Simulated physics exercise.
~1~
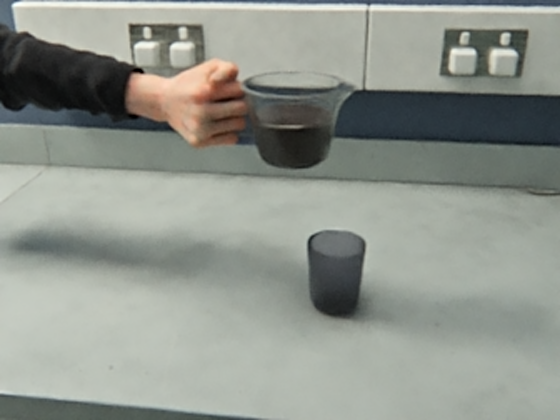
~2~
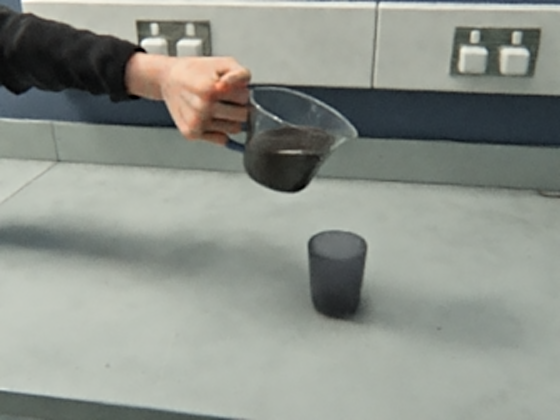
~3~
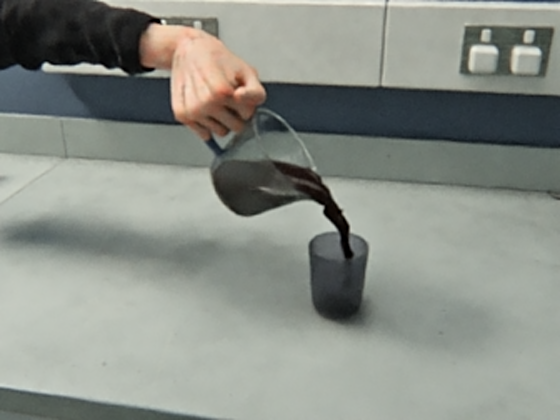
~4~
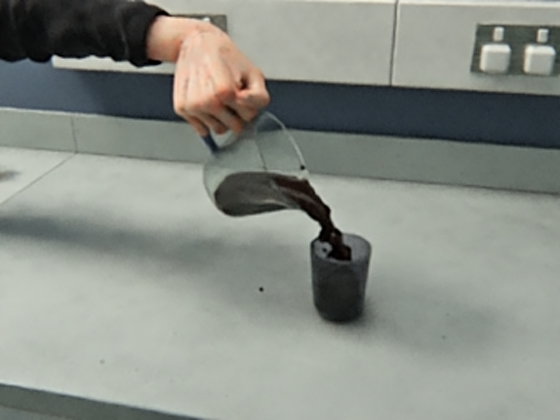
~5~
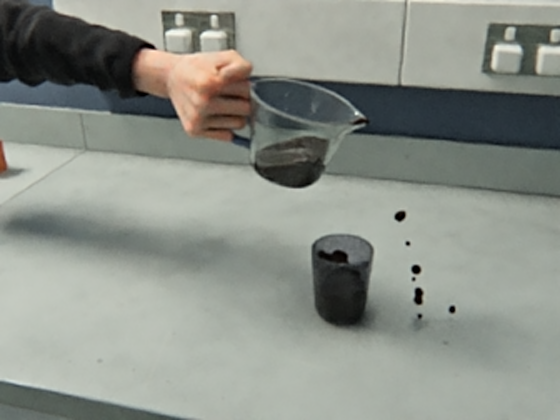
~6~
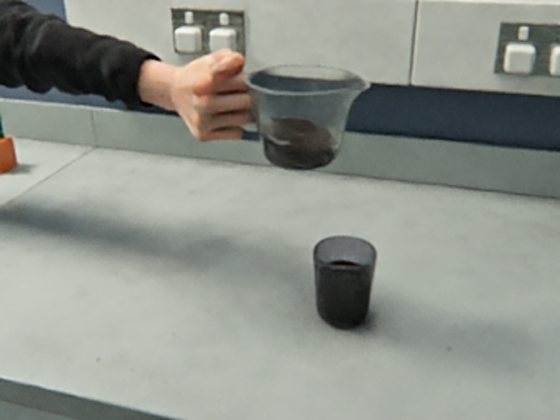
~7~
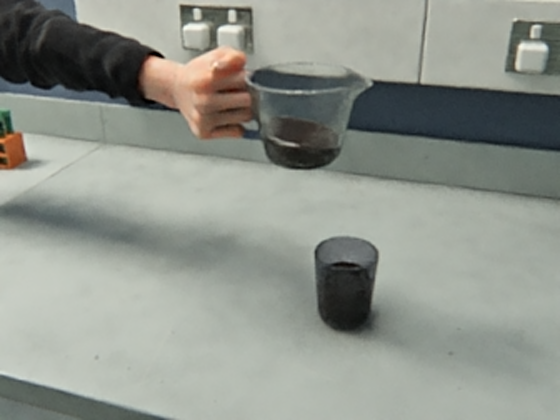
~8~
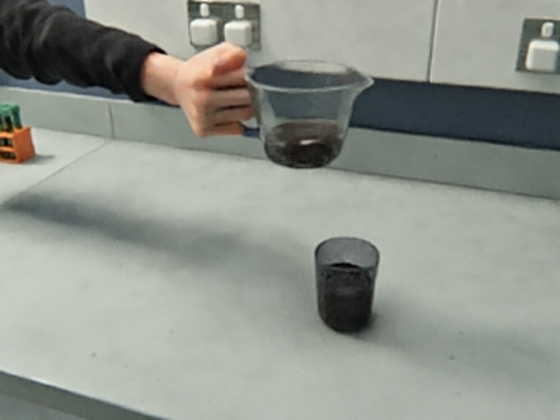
Hand tipping a glass jug to pour dark coffee into a tumbler, scattering drops, then levelling it with some coffee left.
